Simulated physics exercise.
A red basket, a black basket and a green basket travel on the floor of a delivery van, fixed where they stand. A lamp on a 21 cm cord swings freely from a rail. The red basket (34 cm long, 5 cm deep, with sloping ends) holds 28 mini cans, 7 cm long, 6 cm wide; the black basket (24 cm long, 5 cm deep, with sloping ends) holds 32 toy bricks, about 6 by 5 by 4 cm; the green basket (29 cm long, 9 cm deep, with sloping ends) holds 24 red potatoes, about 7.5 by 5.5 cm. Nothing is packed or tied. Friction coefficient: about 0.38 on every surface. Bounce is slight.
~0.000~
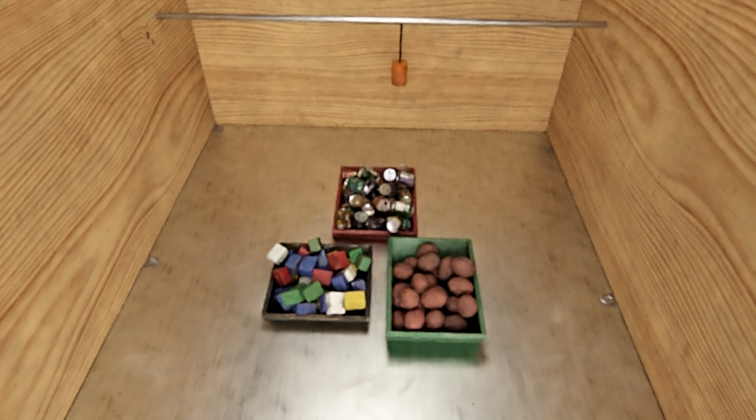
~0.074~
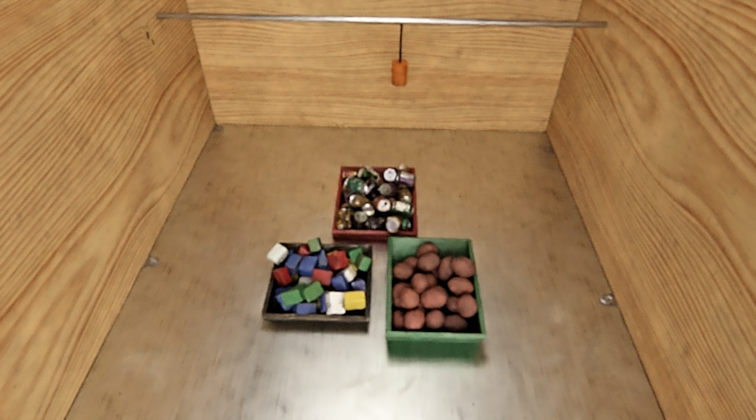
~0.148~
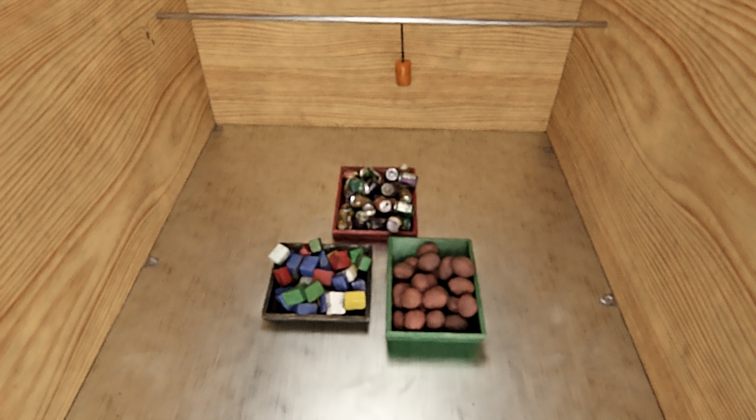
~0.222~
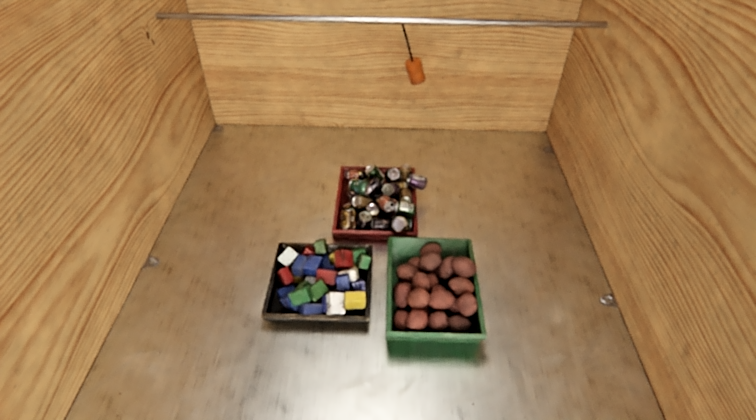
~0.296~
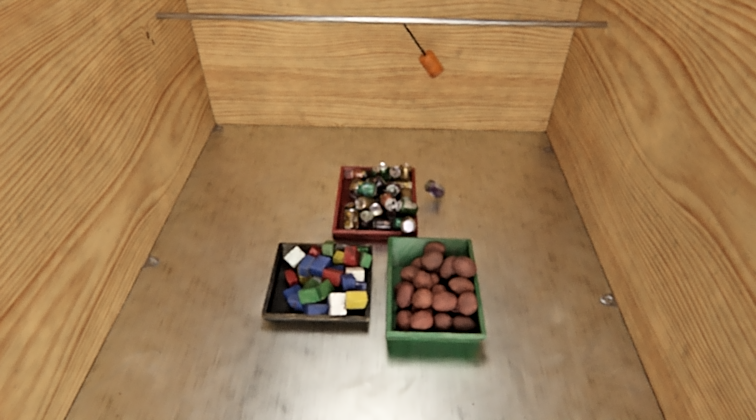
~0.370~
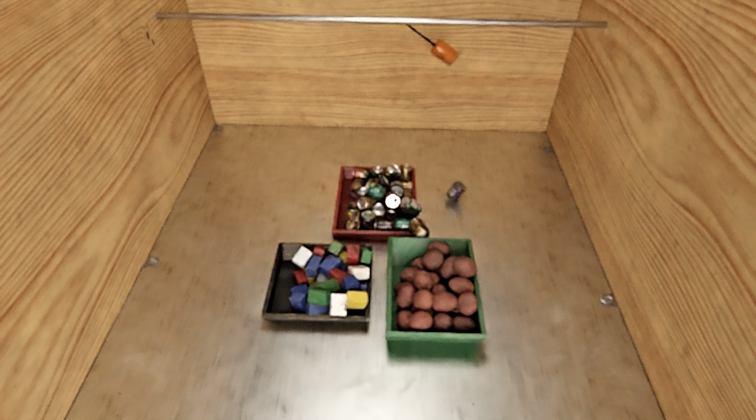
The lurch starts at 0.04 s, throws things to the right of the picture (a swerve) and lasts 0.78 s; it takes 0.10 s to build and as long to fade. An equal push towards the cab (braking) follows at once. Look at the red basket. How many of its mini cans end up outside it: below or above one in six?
It sheds more than one in six of them.
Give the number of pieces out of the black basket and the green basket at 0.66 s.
Out by then, roughly: Black basket 1, green basket 0.
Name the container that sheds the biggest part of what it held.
It is the red basket.
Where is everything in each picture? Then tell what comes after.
In the first picture (each is followed by its nearest rim corner in this view), red basket (its farthest corner), (342, 166); black basket, (367, 316); the lamp leans 0°; none out.
The second picture shows red basket, (342, 166); the lamp leans 0°.
The third picture shows red basket, (342, 166); the lamp leans 4°.
The fourth picture shows red basket, (342, 166); the lamp leans 17°; 1 out, the lowest can at (417, 182).
The fifth picture shows red basket, (342, 166); the lamp leans 36°; 1 out, the lowest can at (435, 189).
The sixth picture shows red basket, (342, 166); black basket, (367, 316); the lamp leans 55°; 2 out, the lowest can at (456, 191).
After 0.66 s, red basket 22 in, 6 out, black basket 31 in, 1 out and green basket 24 in, 0 out.
After 1.03 s, red basket 20 in, 8 out, black basket 29 in, 3 out and green basket 23 in, 1 out.
After 1.54 s, red basket 16 in, 12 out, black basket 26 in, 6 out and green basket 23 in, 1 out.
Final count (at 2.20 s), red basket 15 in, 13 out, black basket 26 in, 6 out and green basket 23 in, 1 out. Asked share, 13 of 28, 46 per cent.
